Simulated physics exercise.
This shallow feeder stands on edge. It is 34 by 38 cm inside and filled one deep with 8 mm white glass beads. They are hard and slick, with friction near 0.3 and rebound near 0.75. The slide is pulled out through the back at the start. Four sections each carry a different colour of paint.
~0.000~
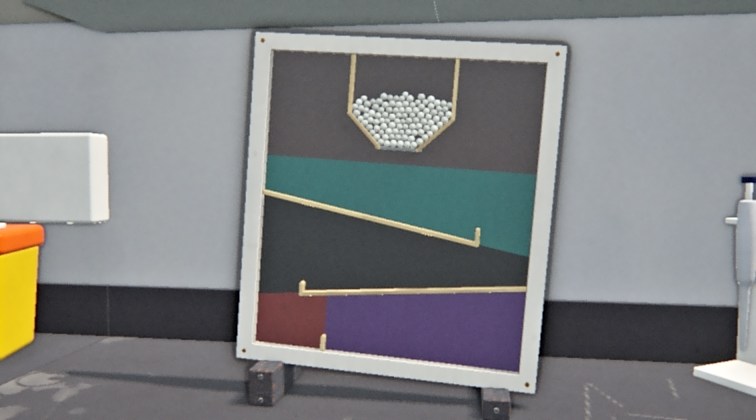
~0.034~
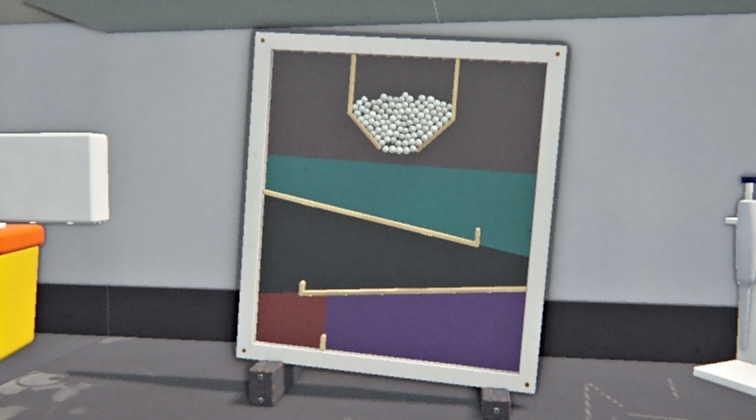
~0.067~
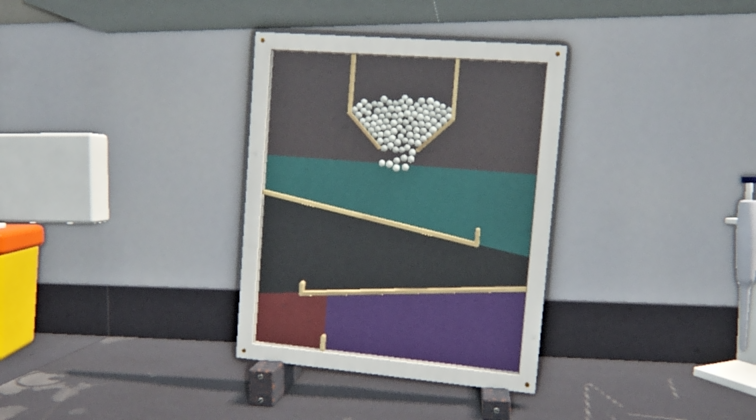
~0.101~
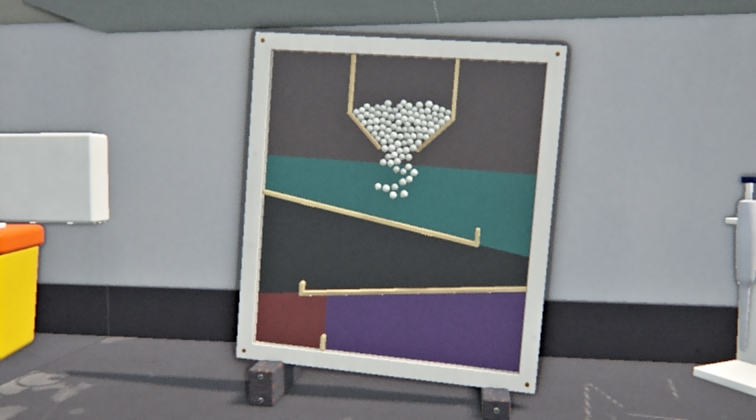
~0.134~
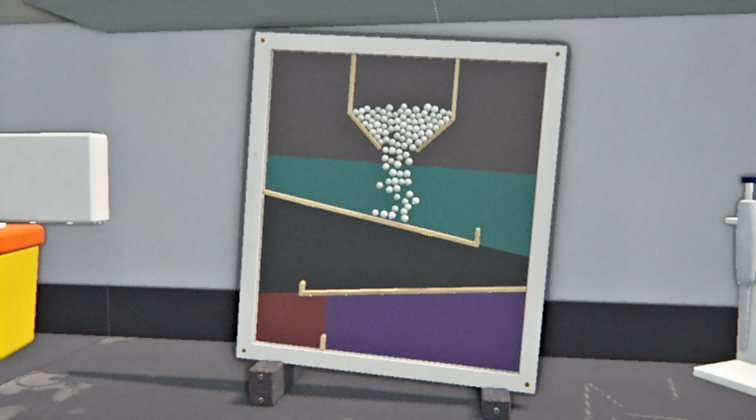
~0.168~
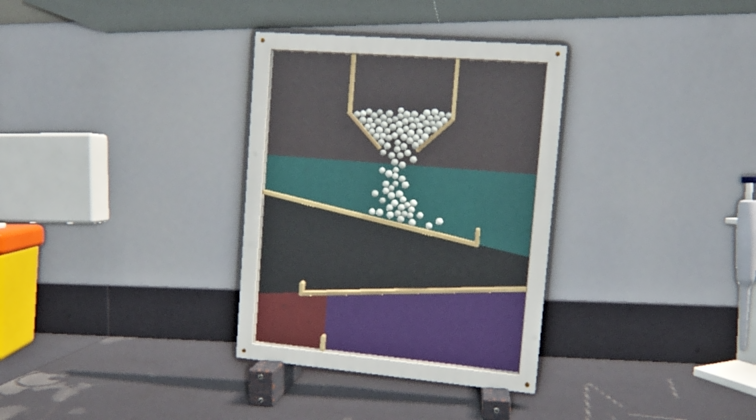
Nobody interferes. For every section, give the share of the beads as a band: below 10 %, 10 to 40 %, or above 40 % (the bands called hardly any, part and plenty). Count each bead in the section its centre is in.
Red: Below 10 %; purple: Below 10 %; turquoise: Above 40 %; black: 10 to 40 %.
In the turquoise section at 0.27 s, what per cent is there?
Roughly 60 %.
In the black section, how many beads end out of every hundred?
Around 20 percent.
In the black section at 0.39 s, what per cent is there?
Share: Near 0 %.
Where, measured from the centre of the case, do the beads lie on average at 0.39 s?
Right about 2 cm, up about 1 cm.
After 0.27 s, the beads' middle is 1 cm right of and 4 cm above the centre; turquoise 60 %.
After 0.39 s, the beads' middle is 2 cm right of and 1 cm above the centre; turquoise 85 %.
After 0.62 s, the beads' middle is 3 cm right of and 1 cm below the centre; turquoise 90 %, black 10 %.
All still by 3.0 s, red 0 %, purple 0 %, turquoise 80 %, black 20 %.
